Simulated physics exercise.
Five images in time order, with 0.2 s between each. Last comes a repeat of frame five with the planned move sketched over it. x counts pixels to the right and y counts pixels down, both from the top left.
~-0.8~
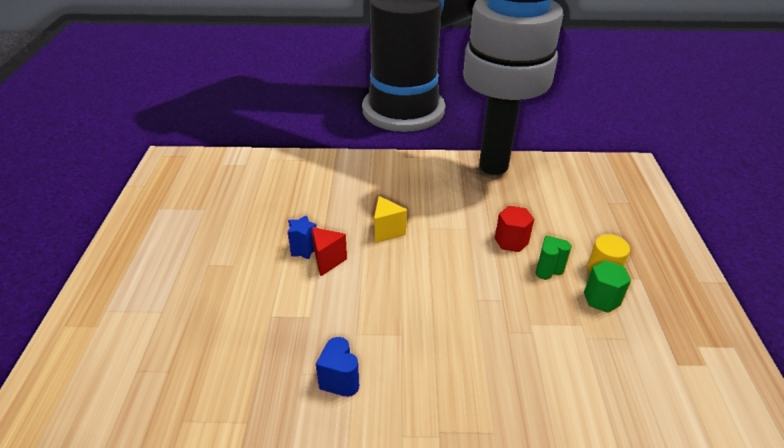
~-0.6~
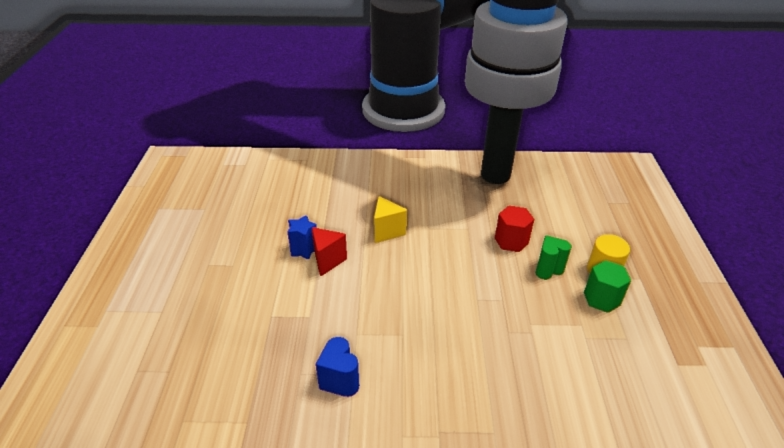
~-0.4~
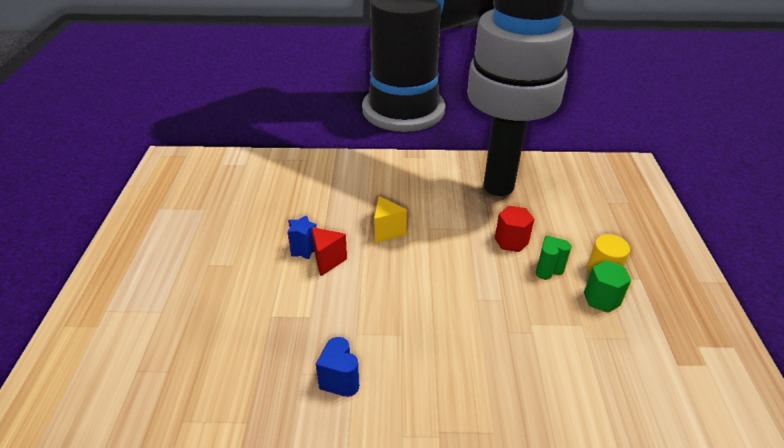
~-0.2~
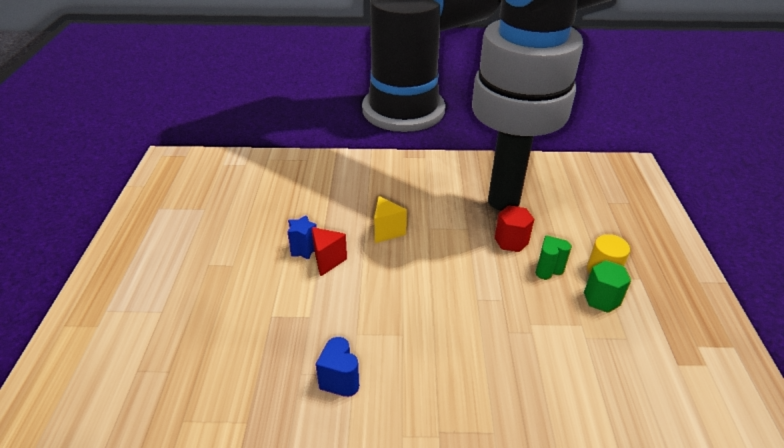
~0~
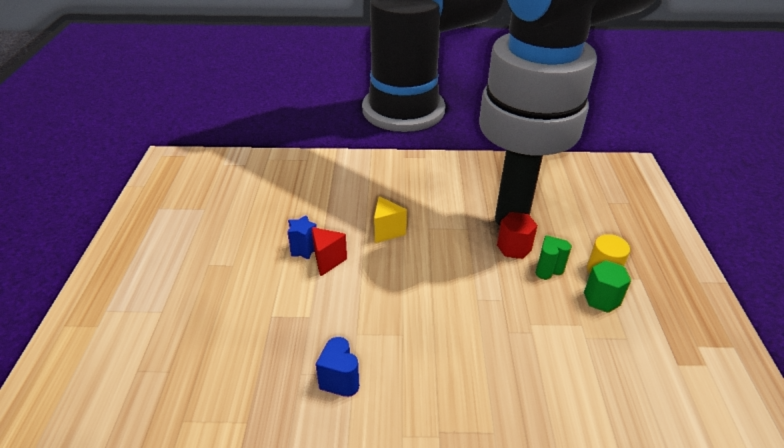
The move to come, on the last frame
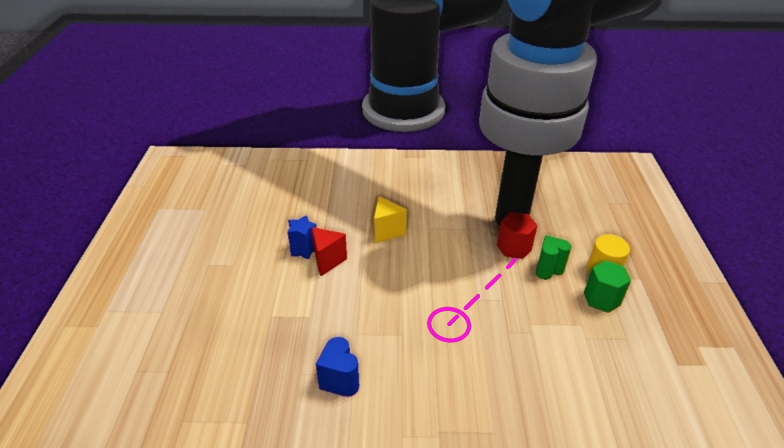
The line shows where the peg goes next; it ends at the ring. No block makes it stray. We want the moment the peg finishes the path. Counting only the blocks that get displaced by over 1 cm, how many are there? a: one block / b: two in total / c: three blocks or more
I choose a.
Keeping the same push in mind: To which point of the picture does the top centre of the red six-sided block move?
Just about (527, 276).
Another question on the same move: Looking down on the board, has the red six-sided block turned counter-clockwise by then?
Final answer: Yes.
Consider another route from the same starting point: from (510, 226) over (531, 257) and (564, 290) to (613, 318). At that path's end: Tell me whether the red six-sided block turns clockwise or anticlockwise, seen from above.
Answer: Clockwise.
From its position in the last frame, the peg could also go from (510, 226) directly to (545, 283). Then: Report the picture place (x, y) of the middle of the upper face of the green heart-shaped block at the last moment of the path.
For the centre of its top, I'd go with (585, 266).
The drawn path runs from (510, 226) by way of (515, 260) and (484, 290) to (449, 324).
What follows on the original path. One third of the way, peg (515, 255); red six-sided block (528, 260), turned 20° anticlockwise; green heart-shaped block (560, 247).
Two thirds of the way, peg (484, 285); red six-sided block (527, 276), turned 55° anticlockwise; green heart-shaped block (560, 247).
At the end, peg (450, 319); red six-sided block (527, 276), turned 55° anticlockwise; green heart-shaped block (560, 247); yellow circular block not moved.
